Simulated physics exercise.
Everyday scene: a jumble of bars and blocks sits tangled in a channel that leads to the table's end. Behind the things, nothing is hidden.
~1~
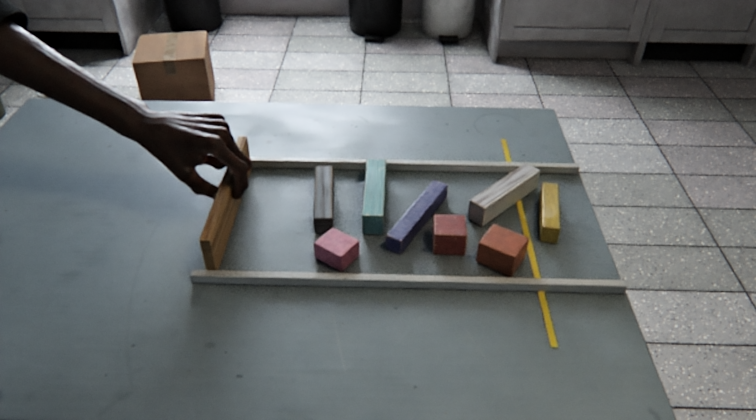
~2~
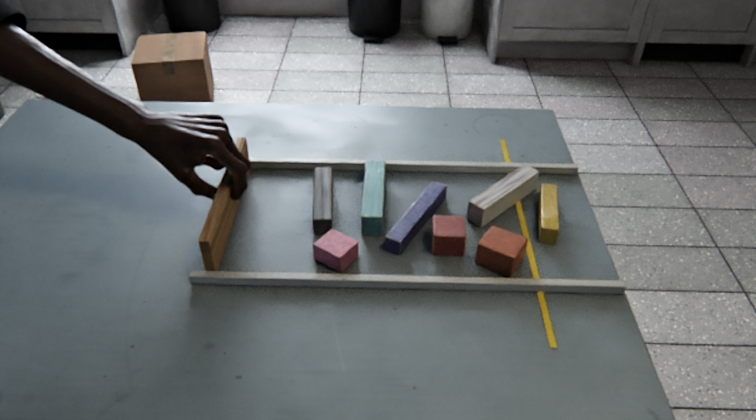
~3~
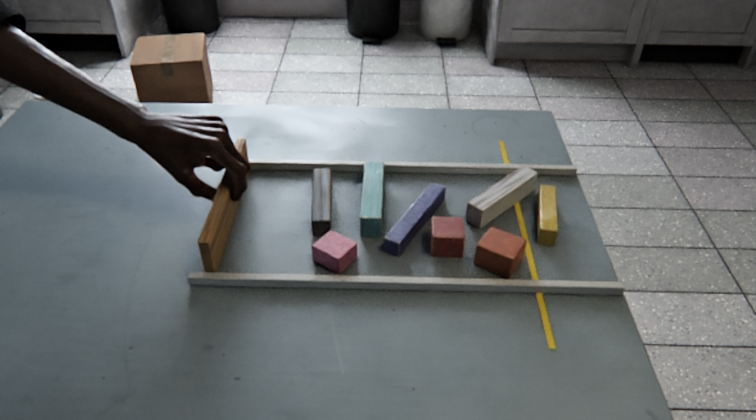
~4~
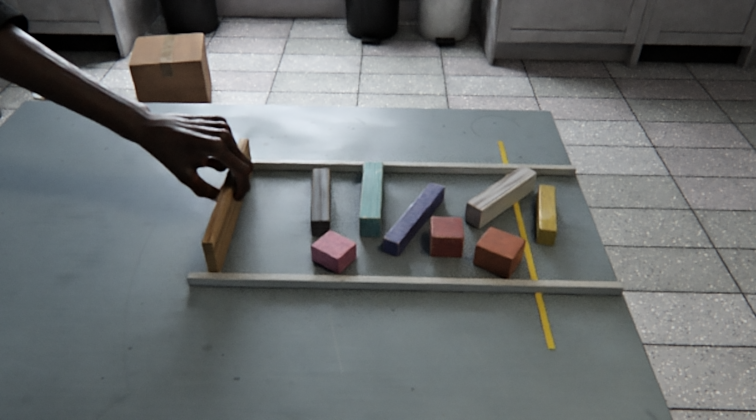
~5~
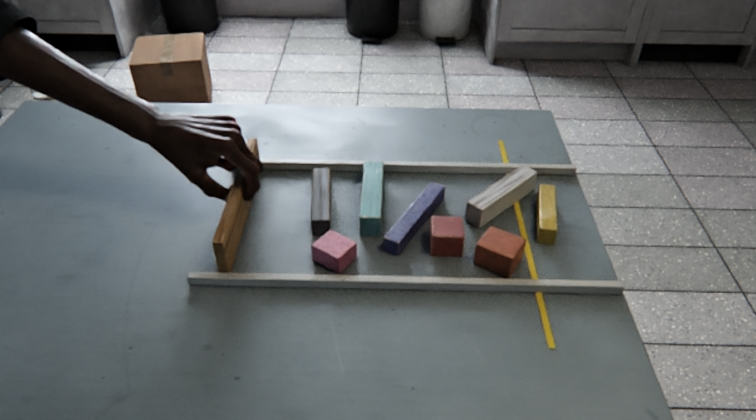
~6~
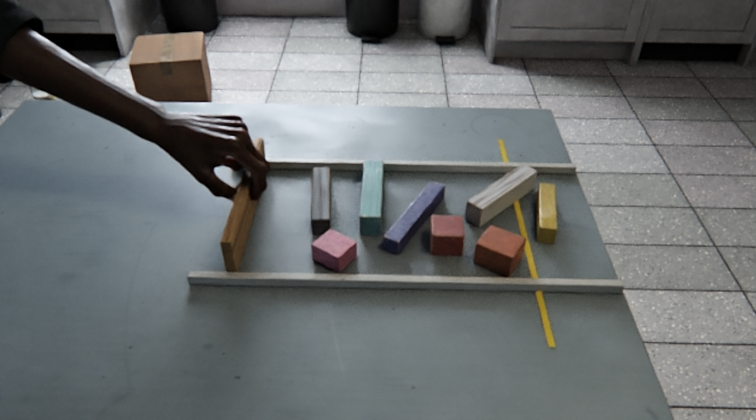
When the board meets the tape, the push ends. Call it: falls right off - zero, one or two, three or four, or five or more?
Call: One or two.
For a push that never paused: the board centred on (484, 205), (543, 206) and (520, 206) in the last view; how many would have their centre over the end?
By position: 0 / 4 / 2.
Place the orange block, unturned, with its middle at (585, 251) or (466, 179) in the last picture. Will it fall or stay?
Goes off the edge; stays put.
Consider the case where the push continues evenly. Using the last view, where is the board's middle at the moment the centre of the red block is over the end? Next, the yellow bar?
Around (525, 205) first and around (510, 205) second.
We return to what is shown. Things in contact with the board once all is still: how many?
That number would be 2.
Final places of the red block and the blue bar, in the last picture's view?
The red block comes to rest at (608, 246), and the blue bar comes to rest at (572, 223).
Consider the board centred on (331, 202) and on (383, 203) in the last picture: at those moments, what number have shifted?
Respectively 2 and 5.
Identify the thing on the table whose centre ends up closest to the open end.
Red block.
Soon after, none off yet; yellow bar at rest near (546, 212); white stick at rest near (502, 195); orange block at rest near (500, 250).
After that, none off yet; yellow bar at rest near (546, 212); white stick displaced a little near (520, 199); orange block displaced about its own width near (546, 258).
In the end, the number that fall off is one or two; gone, orange block and yellow bar.
